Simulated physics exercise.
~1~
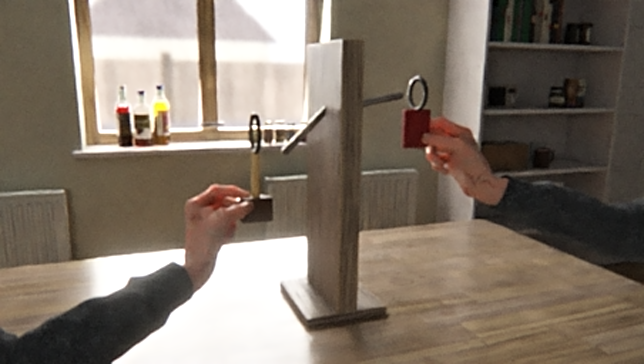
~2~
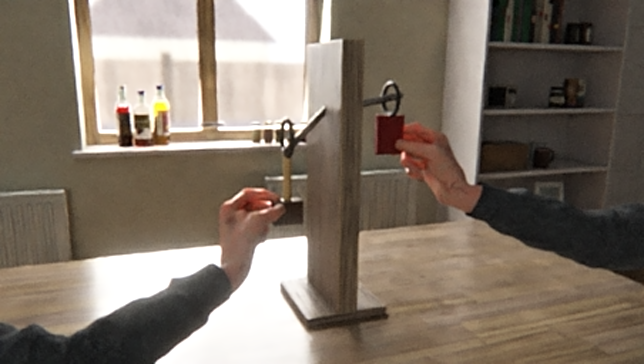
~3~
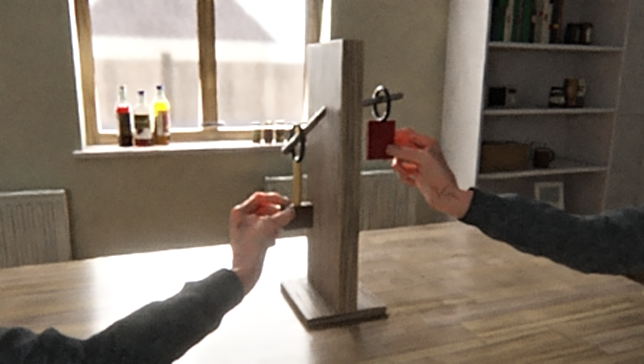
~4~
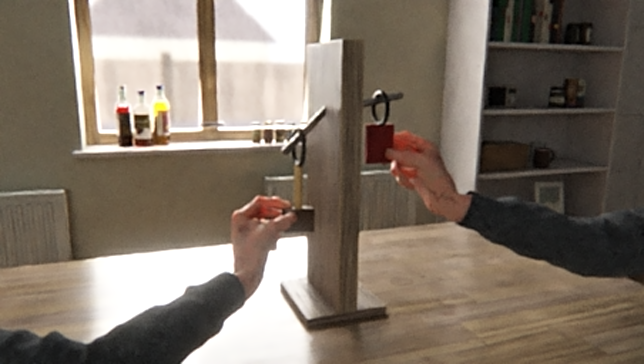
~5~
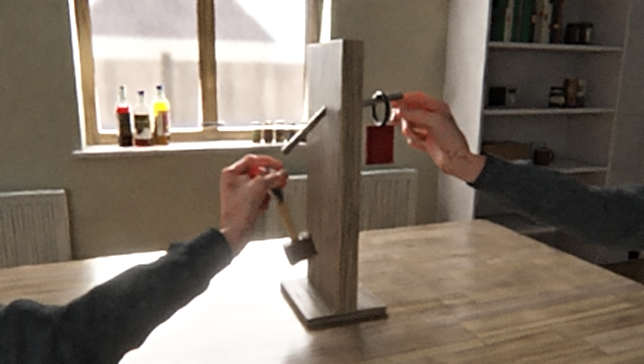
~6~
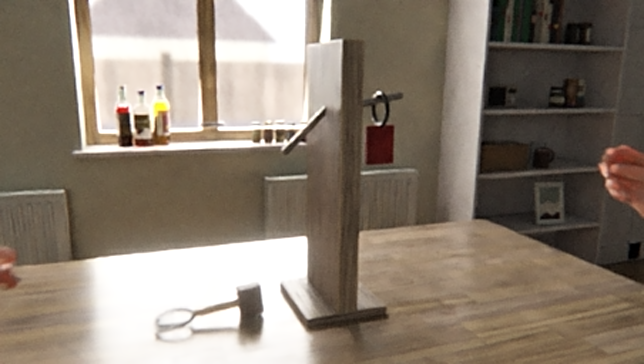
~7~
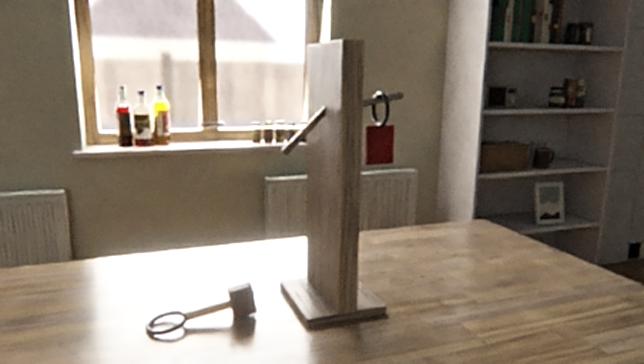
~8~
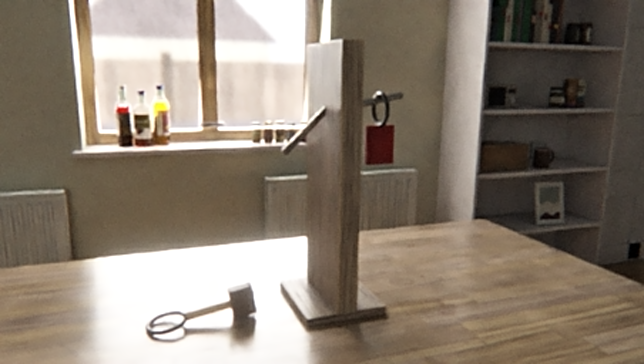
To begin with, two hands hold up a small brown brush with a ring and a red tag with a ring on either side of a wooden peg stand on a table by a window. The left hand moves the brush right toward one peg, while the right hand brings the tag left onto the other. Both then lower their items slightly and pause. As the grips open, the brush slips down, tilting, and the hands draw away. The brush ends up lying on the table left of the stand, while the red tag stays hanging from its peg.
